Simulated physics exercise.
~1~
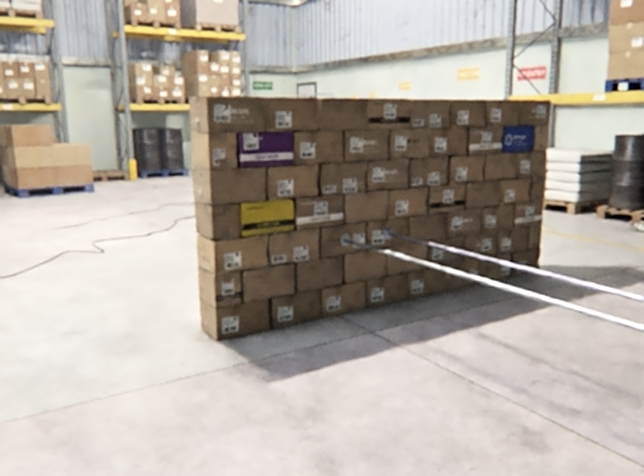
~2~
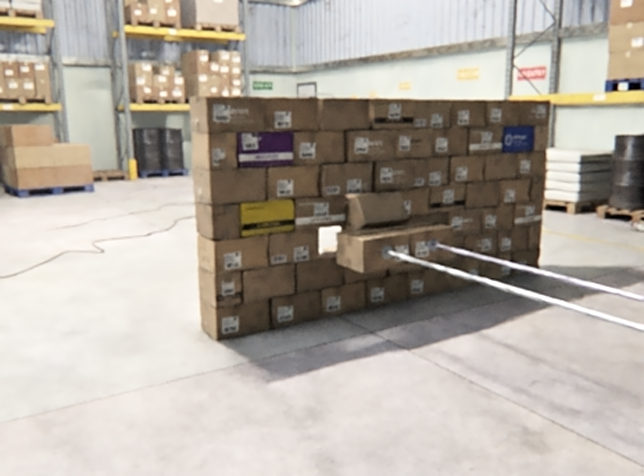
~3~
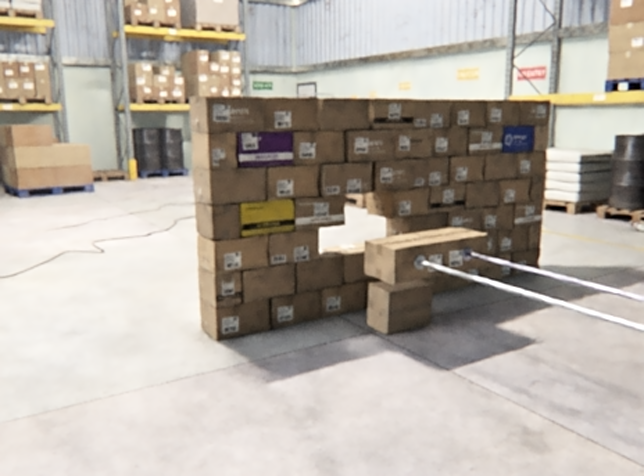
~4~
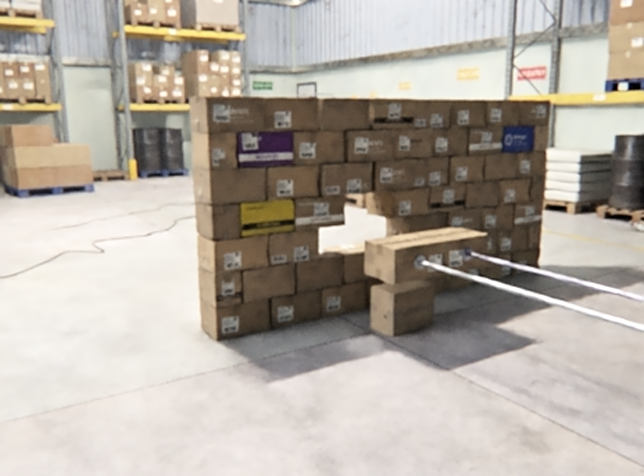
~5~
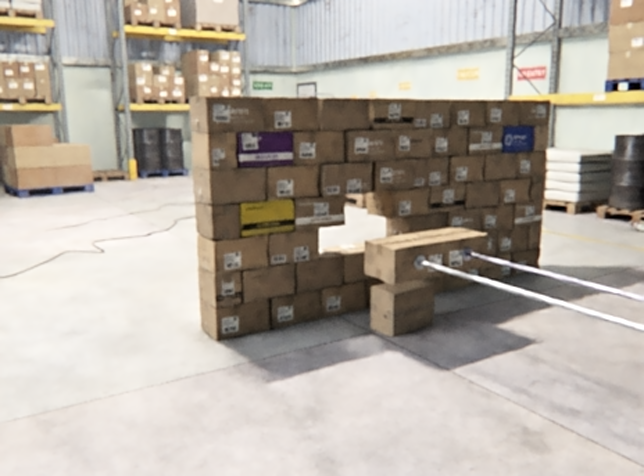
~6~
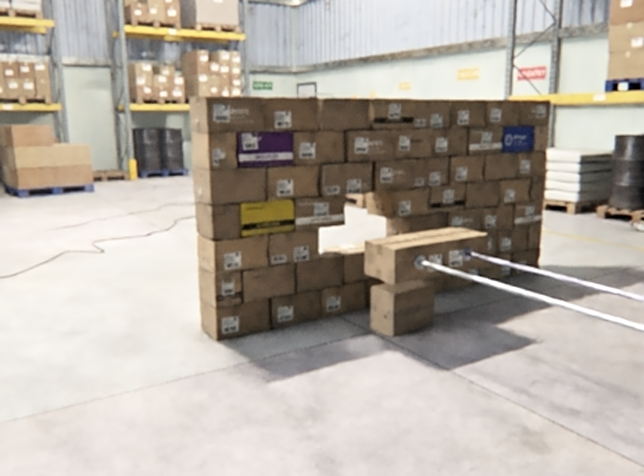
Two thin rods draw a pair of neighbouring boxes out of a freestanding cardboard box wall toward the right, and a box from above them drops and turns, ending under the pulled pair beside a gap, while the yellow, purple and blue labelled boxes stay in place.
